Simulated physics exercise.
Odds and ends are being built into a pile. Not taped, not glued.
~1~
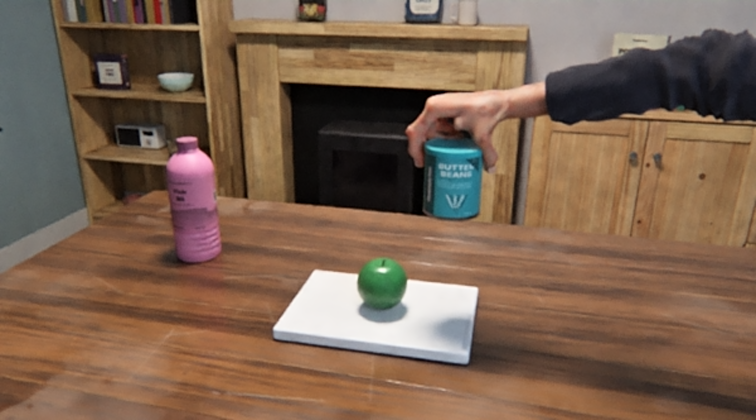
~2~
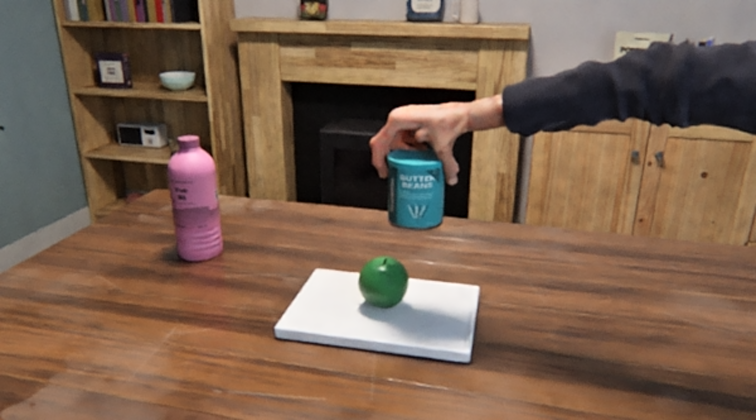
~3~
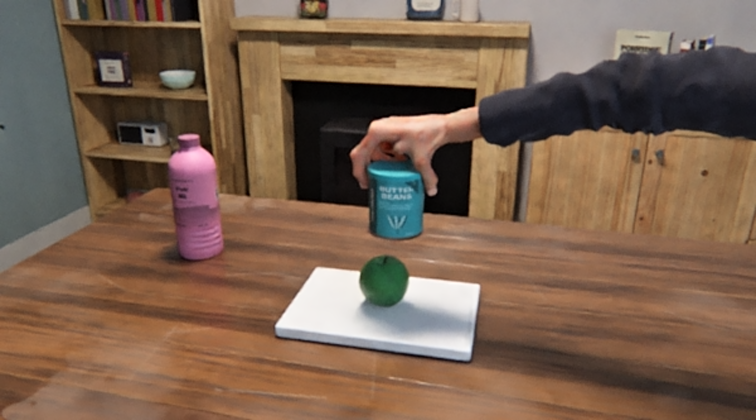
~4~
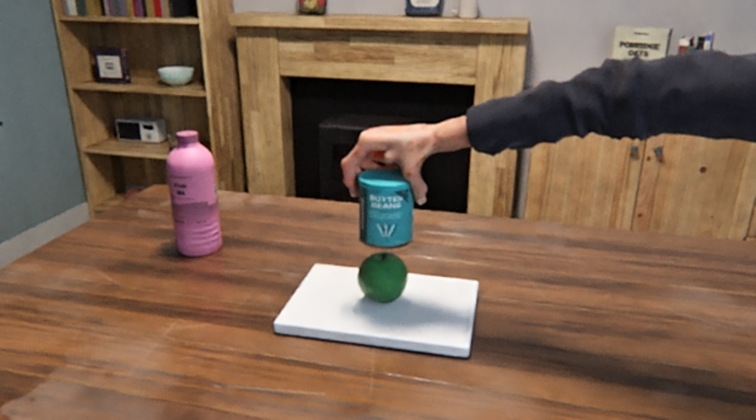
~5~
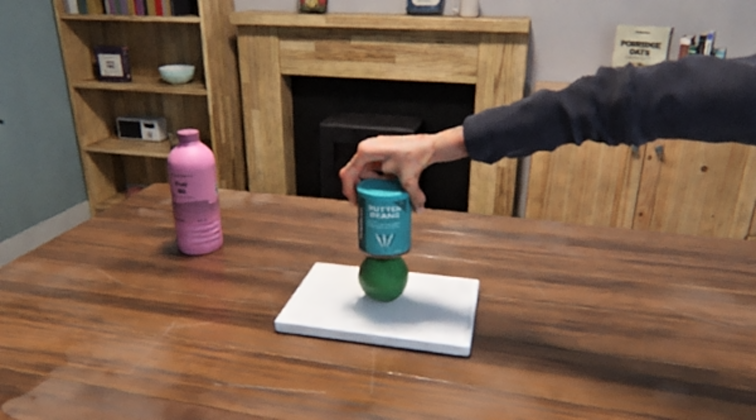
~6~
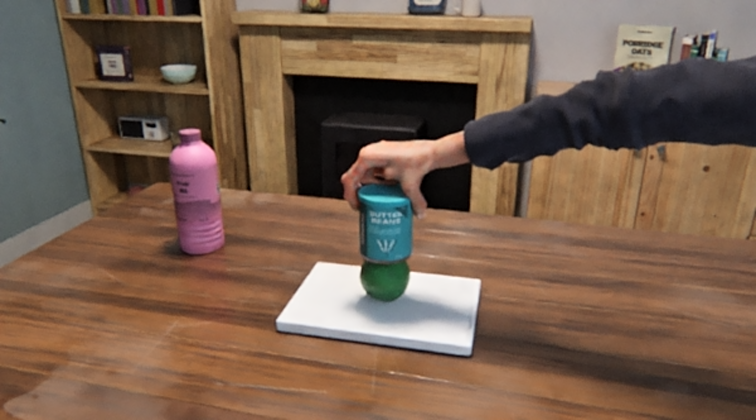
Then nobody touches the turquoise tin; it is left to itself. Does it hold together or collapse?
It collapses.
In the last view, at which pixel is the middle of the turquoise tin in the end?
Roughly at pixel (519, 299).
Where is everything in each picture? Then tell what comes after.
Still above its spot; turquoise tin (453, 178); white tray (382, 312), in the first picture.
Still above its spot; turquoise tin (416, 189); pink bottle (195, 197), in the second picture.
Still above its spot; turquoise tin (396, 200); green apple (384, 280), in the third picture.
Still above its spot; turquoise tin (387, 207); white tray (382, 305), in the fourth picture.
Still above its spot; turquoise tin (385, 217); pink bottle (195, 191), in the fifth picture.
Set down, still held; turquoise tin (386, 222), in the sixth picture.
Then, 0.70 s on from there, turquoise tin turned 39° from how it was put near (418, 231).
Then, 0.90 s on from there, turquoise tin now fallen.
Then, 1.00 s on from there, things are still on the move.
Then, 1.20 s on from there, as before.
In the end, fallen, turquoise tin; the other 3 unmoved. At the end, from the last picture's camera, turquoise tin near (518, 299). The pile gives way.
